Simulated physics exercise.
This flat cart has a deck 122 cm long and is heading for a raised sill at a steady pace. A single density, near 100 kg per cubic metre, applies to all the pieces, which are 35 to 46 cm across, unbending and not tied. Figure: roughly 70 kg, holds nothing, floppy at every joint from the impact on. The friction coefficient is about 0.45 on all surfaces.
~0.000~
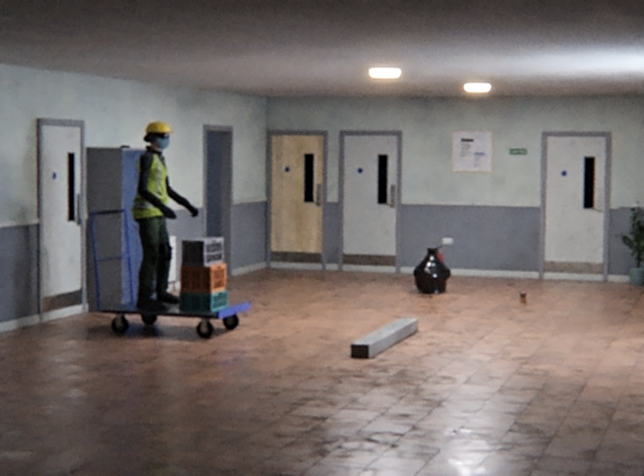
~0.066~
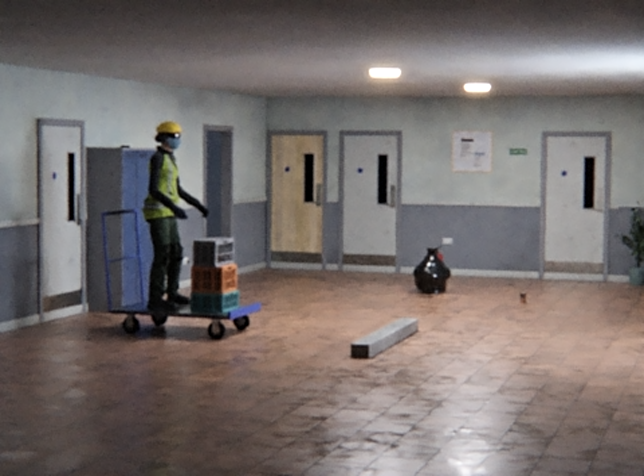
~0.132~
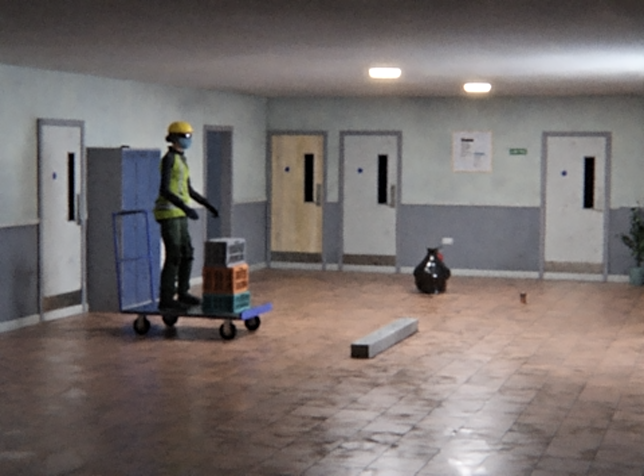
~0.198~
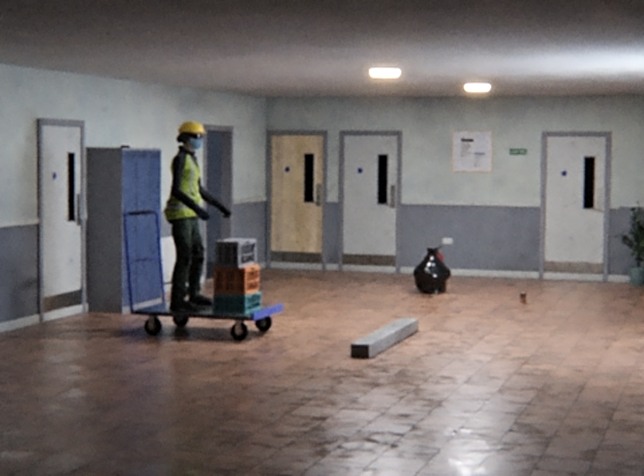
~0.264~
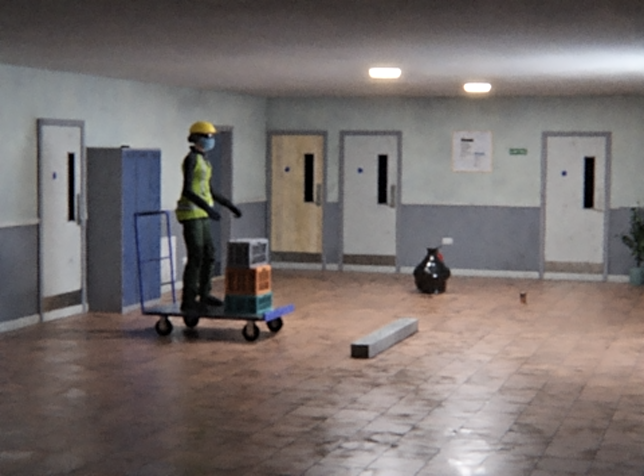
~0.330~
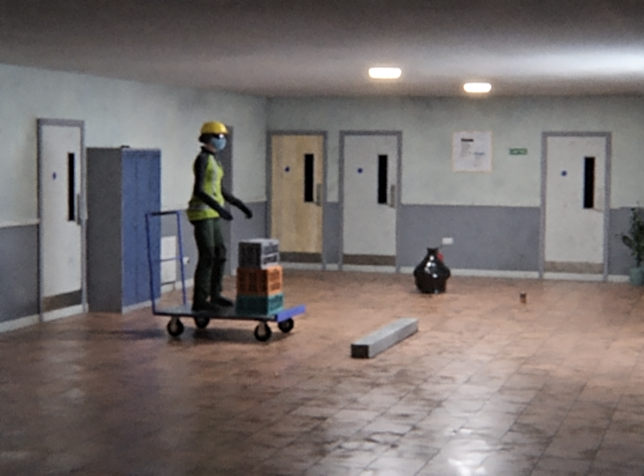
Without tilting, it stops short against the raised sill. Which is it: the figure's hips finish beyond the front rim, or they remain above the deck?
The figure's hips finish beyond the front rim.
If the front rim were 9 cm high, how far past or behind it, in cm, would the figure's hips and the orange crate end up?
Then hips 30 past, orange 40 past.
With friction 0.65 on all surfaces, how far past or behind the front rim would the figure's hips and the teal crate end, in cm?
Hips 40 past, teal 20 behind.
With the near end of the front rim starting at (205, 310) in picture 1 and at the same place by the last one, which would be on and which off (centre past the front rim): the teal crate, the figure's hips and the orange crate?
Outcome: Teal kept; hips lost; orange lost.
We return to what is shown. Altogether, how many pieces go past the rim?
2.
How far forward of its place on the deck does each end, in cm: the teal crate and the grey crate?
Roughly teal 15 cm, grey 150 cm.
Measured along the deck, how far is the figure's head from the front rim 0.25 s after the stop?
The head is some 40 cm back from the front rim.
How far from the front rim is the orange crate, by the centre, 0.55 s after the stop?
Past the rim, near 25 cm.
After 0.86 s the deck stops.
After 1.11 s the figure's hips are 46 cm behind the rim, near (340, 241) in the last picture's view.
After 1.41 s the figure's hips are 27 cm behind the rim, near (360, 249) in the last picture's view.
After 1.86 s the figure's hips are 17 cm past the rim, near (405, 276) in the last picture's view.
When all is still (4.9 s), past the rim, orange crate, grey crate and the figure's hips; behind it, teal crate.
